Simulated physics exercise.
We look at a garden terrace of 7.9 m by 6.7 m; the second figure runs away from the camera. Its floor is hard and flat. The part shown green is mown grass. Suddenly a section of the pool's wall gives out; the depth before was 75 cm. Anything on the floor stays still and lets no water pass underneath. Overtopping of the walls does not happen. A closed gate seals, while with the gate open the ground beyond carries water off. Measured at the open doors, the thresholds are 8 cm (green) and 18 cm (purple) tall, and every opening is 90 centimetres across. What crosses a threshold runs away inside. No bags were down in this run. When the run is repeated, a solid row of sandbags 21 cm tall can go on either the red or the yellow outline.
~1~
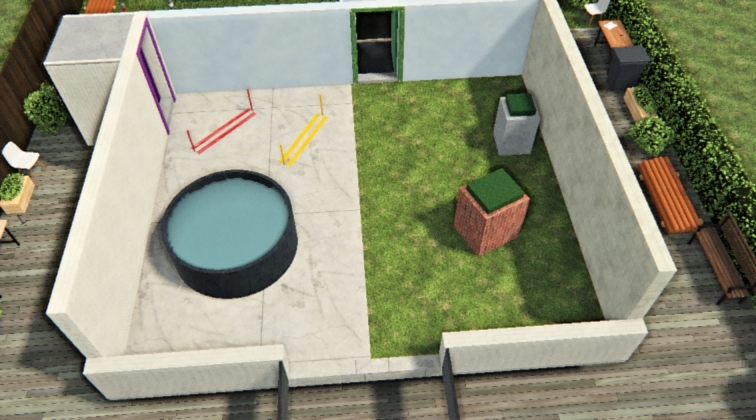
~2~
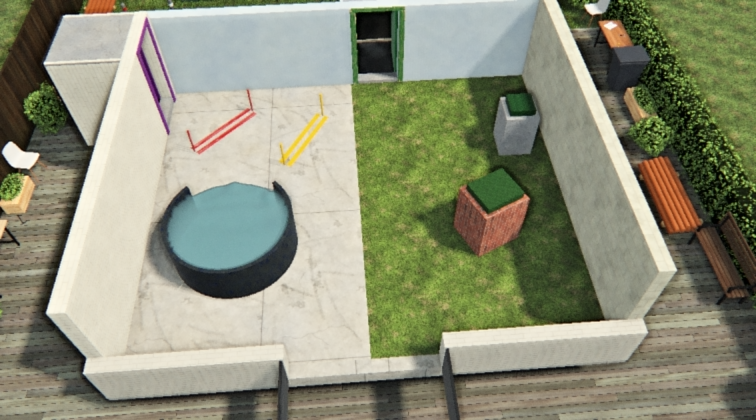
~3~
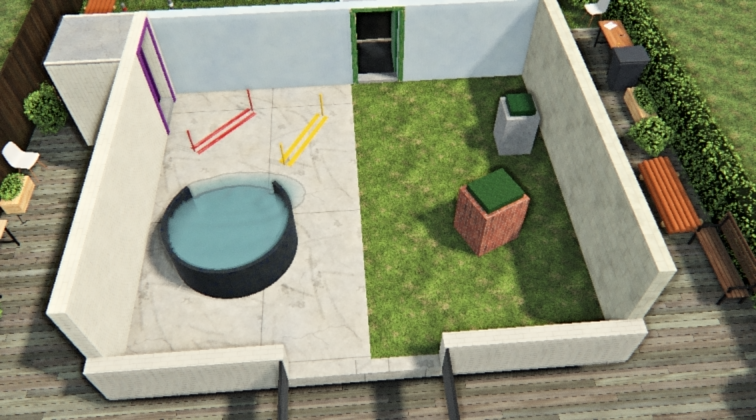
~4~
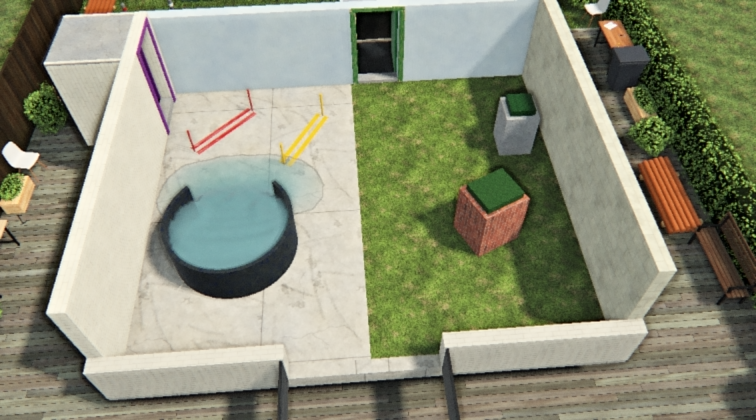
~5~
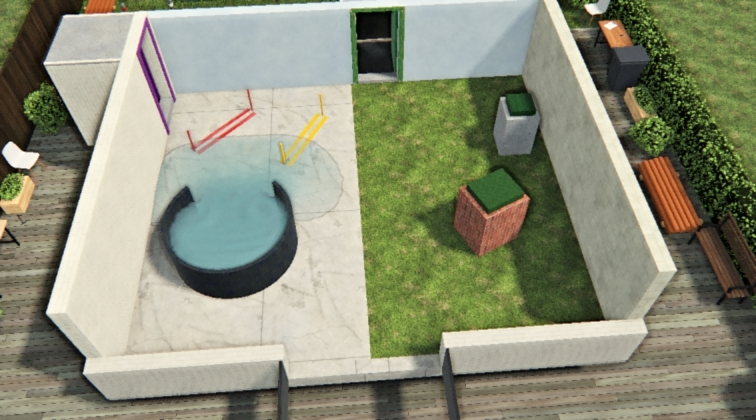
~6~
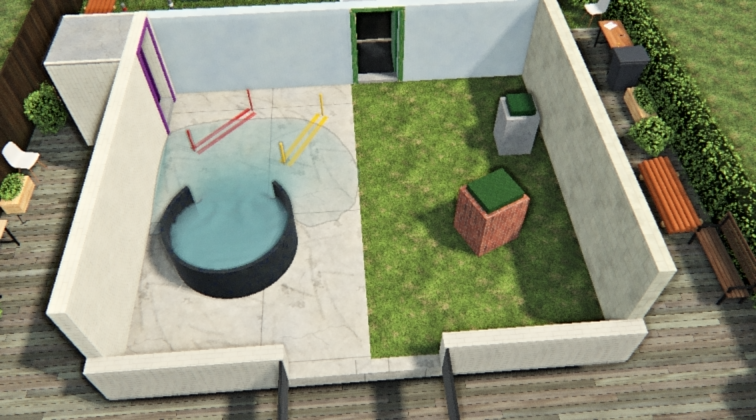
Round dark pool on a walled terrace breaking open at its far side, water spreading across pale paving around red and yellow outlines.
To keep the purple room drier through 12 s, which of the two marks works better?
The red mark works better.
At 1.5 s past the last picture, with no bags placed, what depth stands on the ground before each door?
Reading (cm) - green: 13; purple: 25.
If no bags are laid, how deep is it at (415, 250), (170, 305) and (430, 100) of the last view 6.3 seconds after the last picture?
Roughly 1, 3 and 8 cm.
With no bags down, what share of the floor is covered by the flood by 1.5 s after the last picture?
Some 35 per cent of it.
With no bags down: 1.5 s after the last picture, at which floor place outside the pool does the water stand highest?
Max depth location: About (174, 105).
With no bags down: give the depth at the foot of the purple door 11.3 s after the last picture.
Depth reading: Near 4.0 cm.
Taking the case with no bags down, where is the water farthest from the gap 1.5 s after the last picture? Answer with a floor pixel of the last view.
You'll find it close to (415, 81) in the last picture.
Then, 0.7 s after the last picture water covers 30 % of the floor and is deepest (44 cm) near (176, 94) in the run without bags; in at the purple door, 0 L with no bags, 0 L with the row on red, 0 L on yellow.
Then, 1.5 s after the last picture water covers 35 % of the floor and is deepest (44 cm) near (174, 105) in the run without bags; in at the purple door, 8 L with no bags, 0 L with the row on red, 13 L on yellow.
Then, 2.8 s after the last picture water covers 40 % of the floor and is deepest (22 cm) near (174, 105) in the run without bags; in at the purple door, 60 L with no bags, 3 L with the row on red, 74 L on yellow.
Then, 6.3 s after the last picture water covers 70 % of the floor and is deepest (14 cm) near (516, 76) in the run without bags; in at the purple door, 66 L with no bags, 8 L with the row on red, 78 L on yellow.
Then, 11.3 s after the last picture water covers 100 % of the floor and is deepest (8 cm) near (467, 217) in the run without bags; in at the purple door, 66 L with no bags, 8 L with the row on red, 78 L on yellow.
